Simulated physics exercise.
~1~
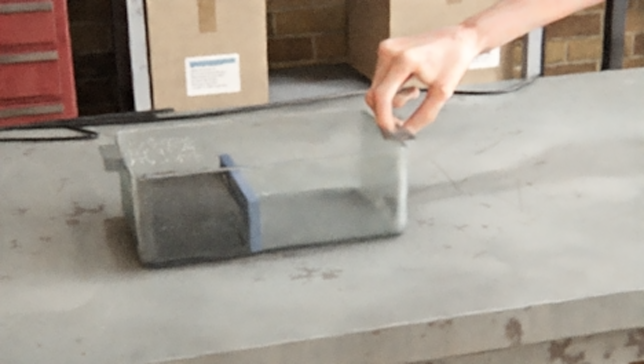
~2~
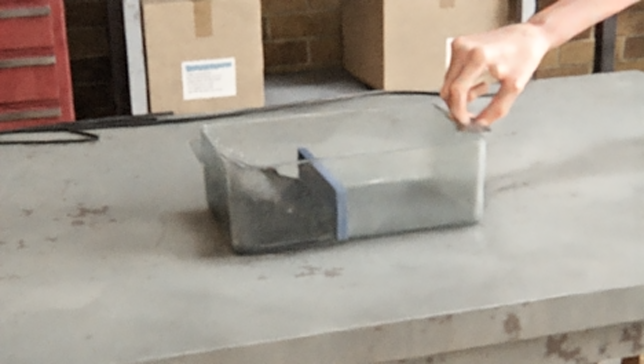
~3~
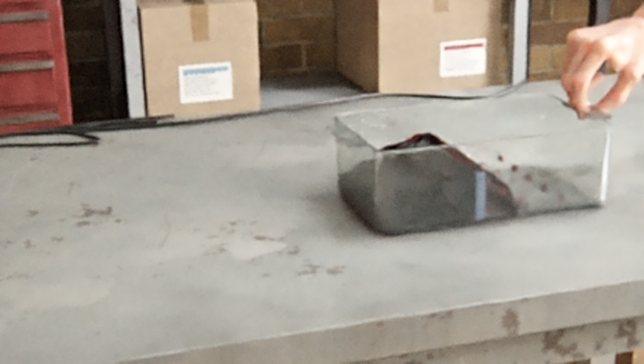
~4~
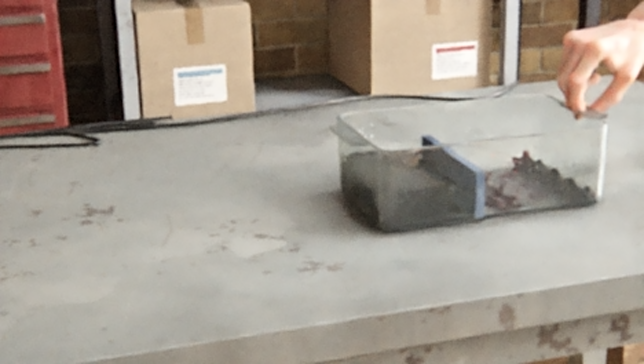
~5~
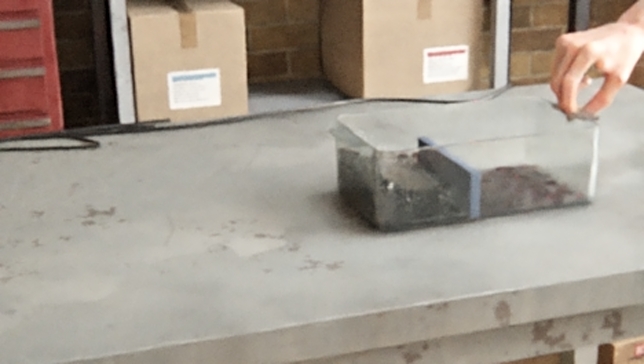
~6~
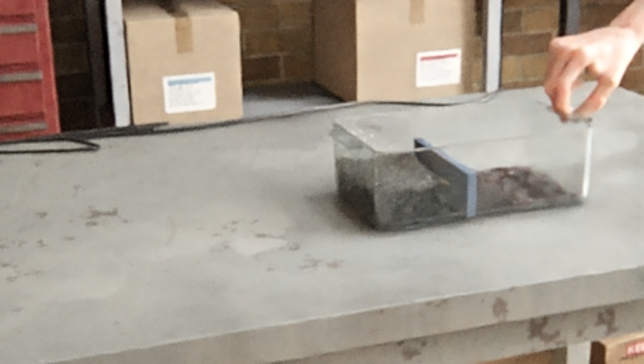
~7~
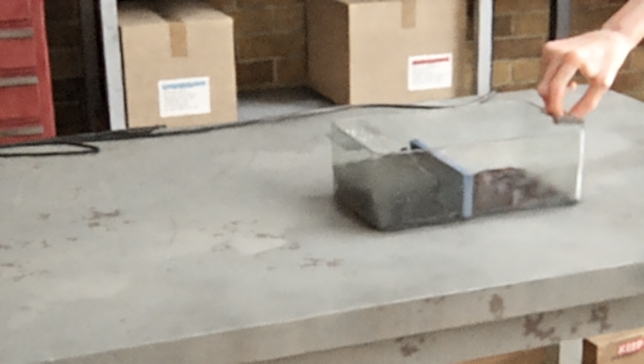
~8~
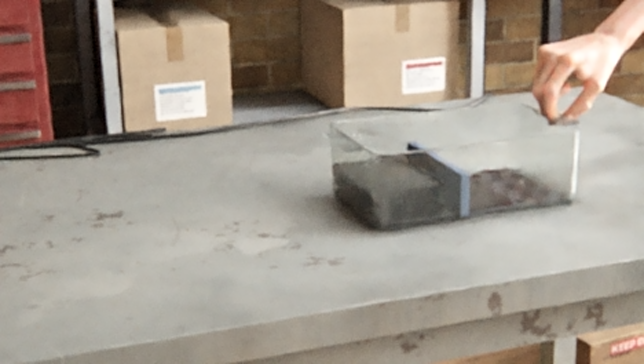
A clear rectangular tub with a low blue divider, dark liquid filling its left side, sits on a worn grey workbench, seen from slightly above. Behind it are cardboard boxes, a brick wall and a red drawer cabinet at left. A hand grips the tub's right end and pulls it to the right across the bench. The liquid surges up at the divider and some spills over into the empty right side. The tub stops and the liquid settles, most of it still left of the divider, with a smaller dark amount on the right and none seen on the bench.
